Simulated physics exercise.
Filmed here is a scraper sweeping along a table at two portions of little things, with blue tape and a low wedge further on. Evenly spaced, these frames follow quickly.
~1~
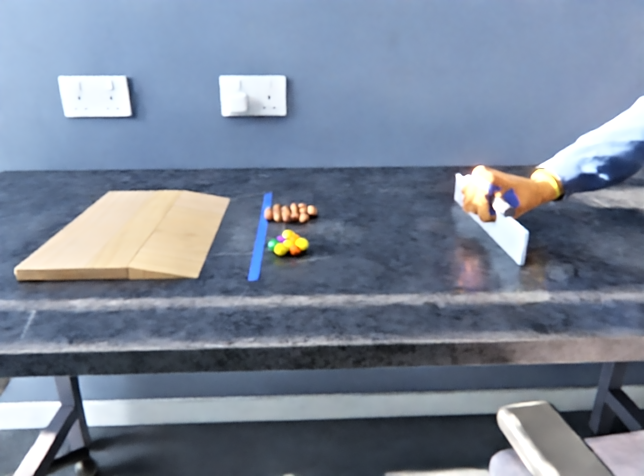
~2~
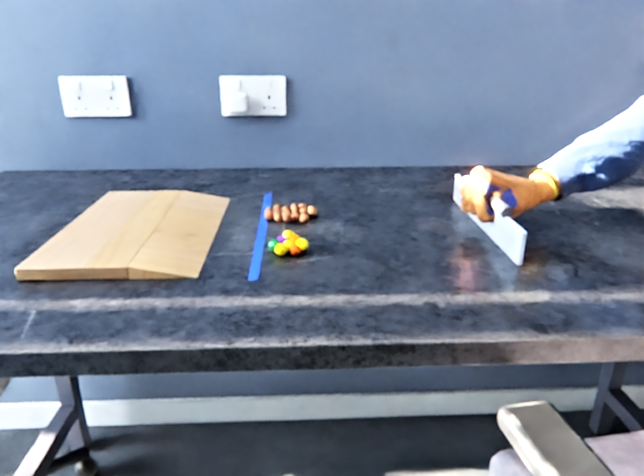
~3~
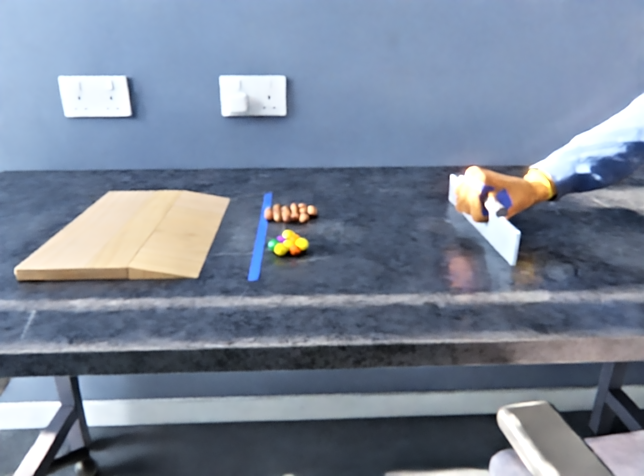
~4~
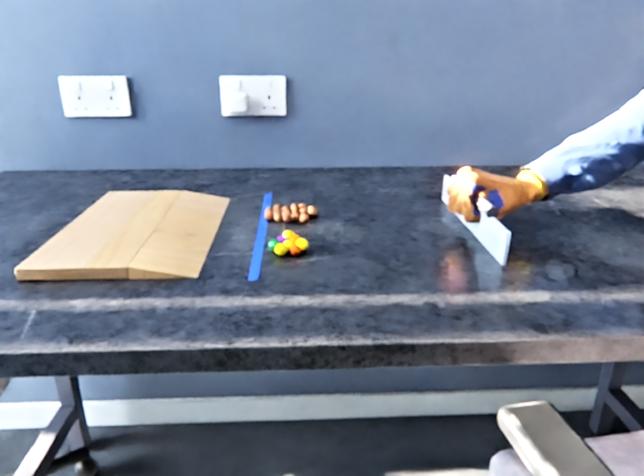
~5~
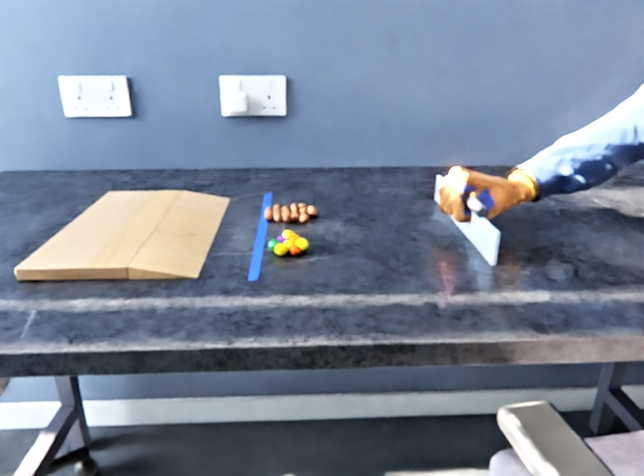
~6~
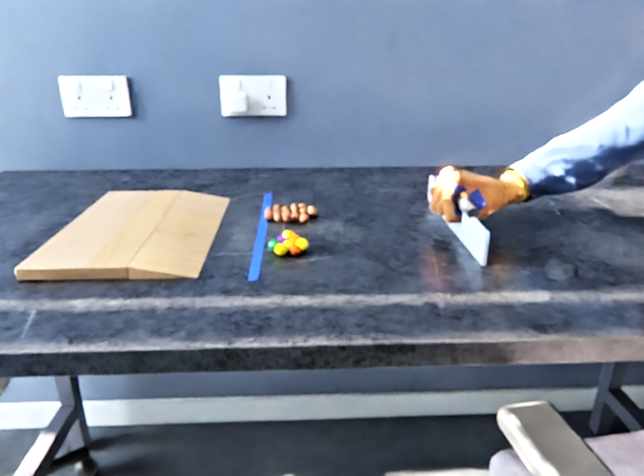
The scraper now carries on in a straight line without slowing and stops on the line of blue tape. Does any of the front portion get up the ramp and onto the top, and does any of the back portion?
For the front portion, no; for the back portion, no.
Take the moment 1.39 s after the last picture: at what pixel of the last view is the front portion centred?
Its centre is near (235, 246).
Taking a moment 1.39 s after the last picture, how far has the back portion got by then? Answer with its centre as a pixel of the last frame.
Roughly (245, 214).
Then, 0.69 s on from there, scraper still moving, near (353, 200); front portion the whole lot short of the ramp; back portion the whole lot short of the ramp.
Then, 1.39 s on from there, scraper stopped at the blue tape; front portion the whole lot short of the ramp; back portion the whole lot short of the ramp.
Then, 1.67 s on from there, scraper stopped at the blue tape; front portion near half on the ramp, near half short of the ramp; back portion the whole lot short of the ramp.
In the end, scraper stopped at the blue tape; front portion none at all past the top, the whole lot short of the ramp; back portion none at all past the top, the whole lot short of the ramp.
